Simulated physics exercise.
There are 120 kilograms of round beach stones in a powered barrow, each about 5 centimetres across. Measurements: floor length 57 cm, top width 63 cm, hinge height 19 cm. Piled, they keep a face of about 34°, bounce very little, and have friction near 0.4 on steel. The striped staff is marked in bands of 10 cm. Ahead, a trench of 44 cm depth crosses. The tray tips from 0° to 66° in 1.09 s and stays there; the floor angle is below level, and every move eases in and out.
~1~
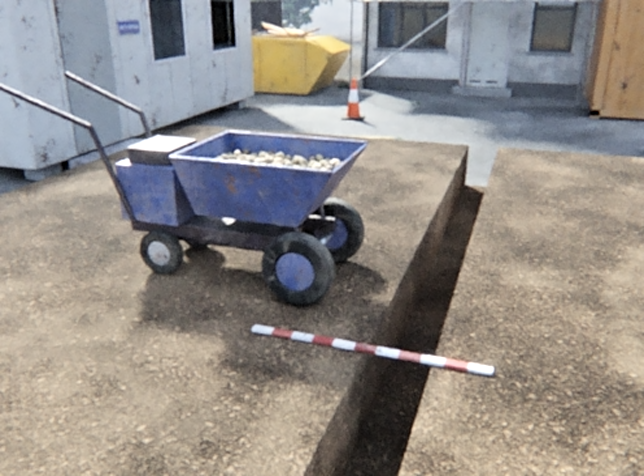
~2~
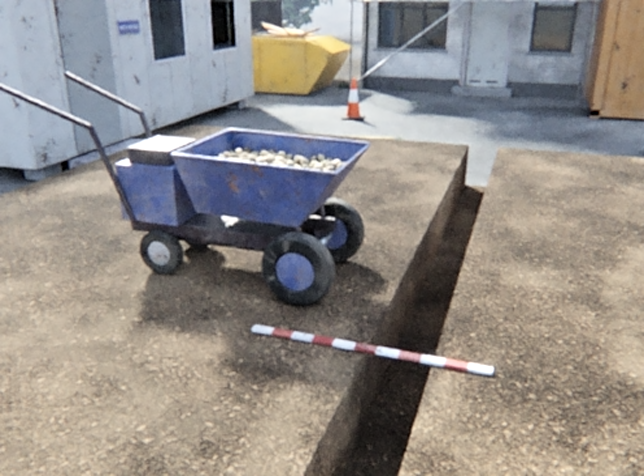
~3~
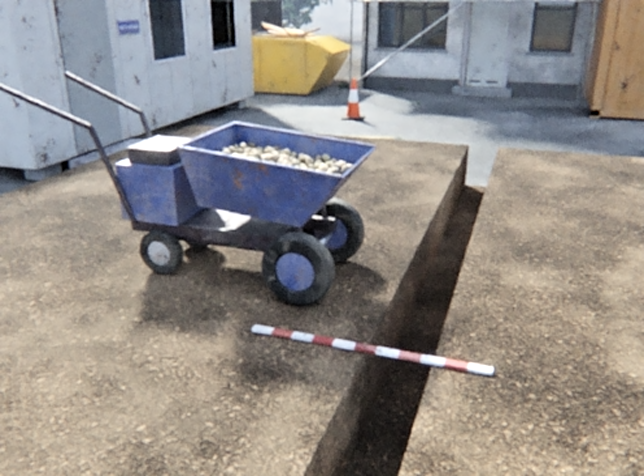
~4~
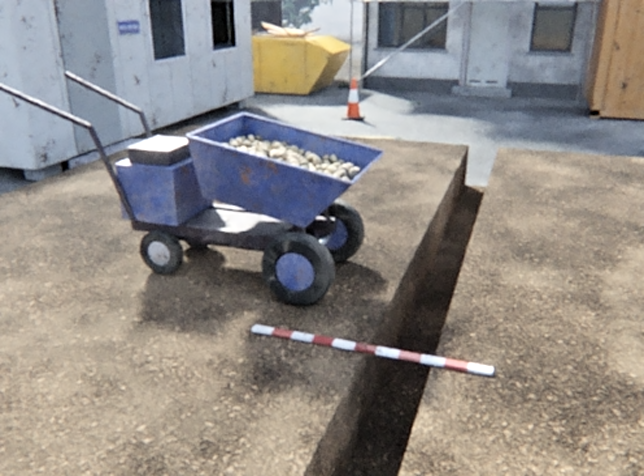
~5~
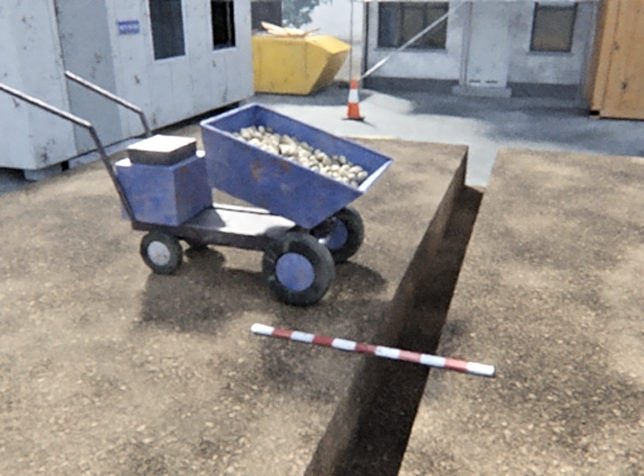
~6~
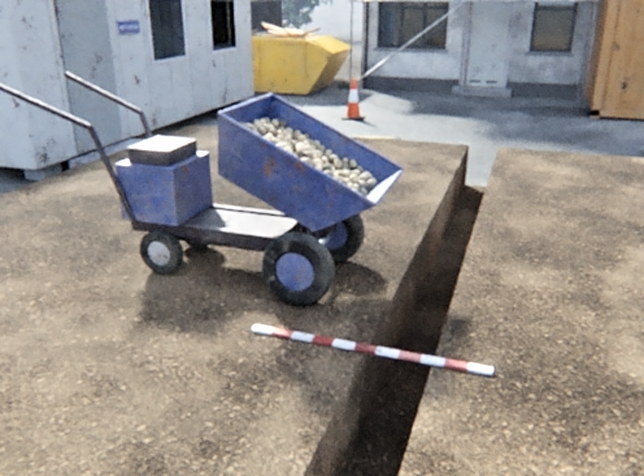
The clip shows a blue wheeled cart loaded with pale stones standing still on brown ground beside a narrow trench, near a red-and-white striped pole, as its tray gradually tilts, the left end rising and the right end lowering.
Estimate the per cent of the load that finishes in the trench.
Roughly 56 percent.
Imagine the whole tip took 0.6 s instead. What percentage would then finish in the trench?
Roughly 45 per cent would.
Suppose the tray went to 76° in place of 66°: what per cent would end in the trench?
Roughly 55 percent.
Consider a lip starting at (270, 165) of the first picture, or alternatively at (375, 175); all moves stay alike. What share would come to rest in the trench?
The first start gives about 70 per cent, the second about 20.
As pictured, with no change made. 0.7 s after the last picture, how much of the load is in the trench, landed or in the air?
I'd say near 10 per cent at that time.
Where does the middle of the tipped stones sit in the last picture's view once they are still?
Their middle ends up near (442, 345).
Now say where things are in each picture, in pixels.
The tray is at 0°, its lip at (332, 173); the top of the load is at (293, 164), in the first picture.
Lip at (334, 174), floor tilted 1°, highest stones at (274, 162), in the second picture.
Lip at (341, 178), floor tilted 5°, highest stones at (250, 154), in the third picture.
Lip at (351, 184), floor tilted 11°, highest stones at (245, 145), in the fourth picture.
Lip at (363, 193), floor tilted 18°, highest stones at (253, 134), in the fifth picture.
Lip at (375, 205), floor tilted 25°, highest stones at (265, 126), in the sixth picture.
Then, 0.4 s after the last picture the floor is at 56°, 100 % in the tray; the foremost stones are at (401, 235).
Then, 0.7 s after the last picture the floor is at 66°, 75 % in the tray, 12 % in the trench, 14 % past the trench; the foremost stones are at (490, 298).
Then, 1.1 s after the last picture the floor is at 66°, 40 % in the tray, 21 % in the trench, 38 % past the trench; the foremost stones are at (593, 314).
Then, 3.0 s after the last picture the floor is at 66°, 3 % in the tray, 56 % in the trench, 40 % past the trench; the foremost stones are past the picture's edge.
